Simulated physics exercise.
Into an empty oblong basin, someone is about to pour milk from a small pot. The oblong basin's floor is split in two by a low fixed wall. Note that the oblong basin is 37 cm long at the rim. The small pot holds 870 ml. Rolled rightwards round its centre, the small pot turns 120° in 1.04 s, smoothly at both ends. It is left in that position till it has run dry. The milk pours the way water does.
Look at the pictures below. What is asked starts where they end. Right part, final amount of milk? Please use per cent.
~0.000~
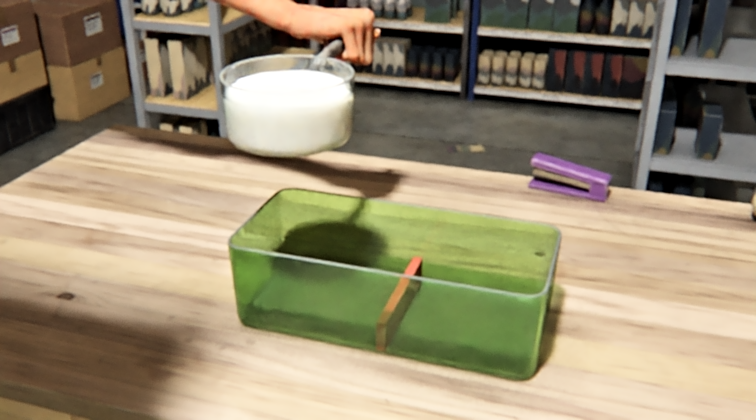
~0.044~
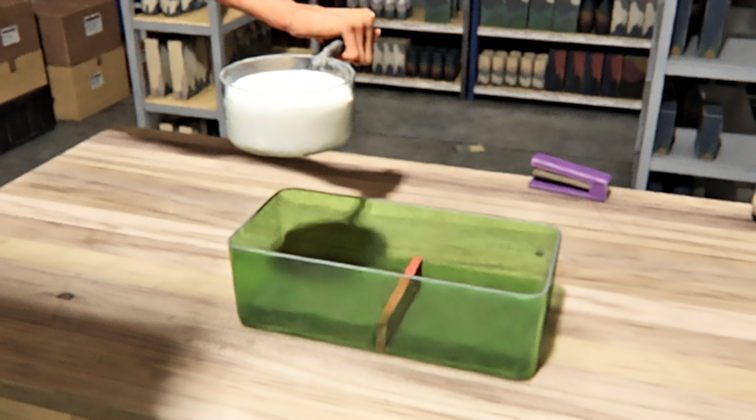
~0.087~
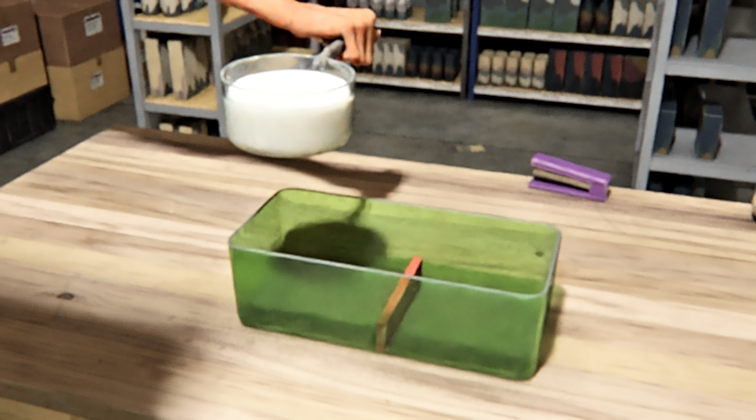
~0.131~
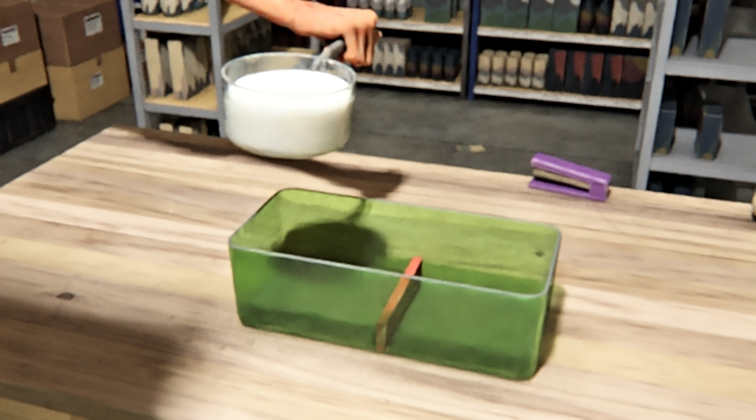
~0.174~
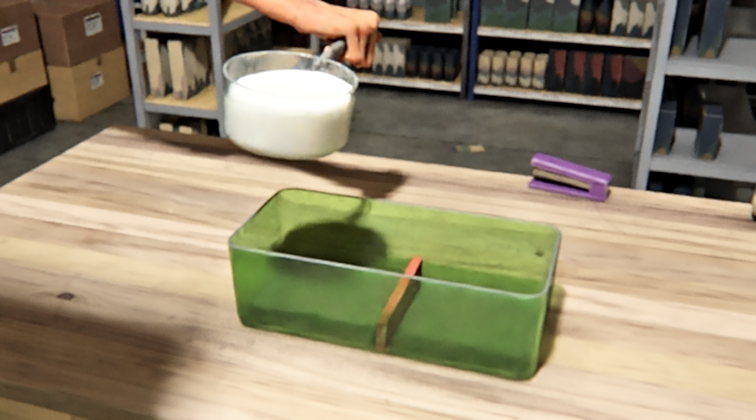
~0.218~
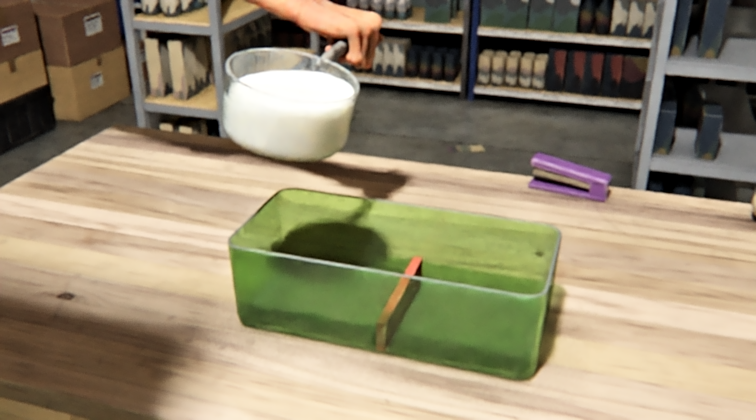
51 per cent.
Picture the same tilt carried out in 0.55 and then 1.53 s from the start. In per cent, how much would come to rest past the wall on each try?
30 in a hundred, followed by 55 in a hundred.
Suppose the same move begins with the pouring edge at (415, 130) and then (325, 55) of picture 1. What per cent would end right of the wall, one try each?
85 then 25 %.
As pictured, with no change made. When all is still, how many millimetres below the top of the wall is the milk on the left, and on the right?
Left side: Around 24 mm. Right side: Around 22 mm.
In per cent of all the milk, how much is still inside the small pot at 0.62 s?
I reckon about 46 in a hundred is still held.
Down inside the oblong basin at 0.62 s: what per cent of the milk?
About 14%.
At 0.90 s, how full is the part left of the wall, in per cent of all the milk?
The left part holds some 38 per cent.
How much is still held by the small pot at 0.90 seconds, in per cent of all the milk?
I reckon near 4 per cent still sits there.
After 0.62 s the tilt is 77° and 46 per cent is still to pour, 4 is left of the wall and 11 right of it.
After 0.90 s the tilt is 115° and 4 per cent is still to pour, 39 is left of the wall and 50 right of it.
After 1.21 s the tilt is 120° and 0 per cent is still to pour, 48 is left of the wall and 51 right of it.
After 1.54 s the tilt is 120° and 0 per cent is still to pour, 48 is left of the wall and 51 right of it.
In the end 48 per cent lies left of the wall, 51 right of it and 1 outside.
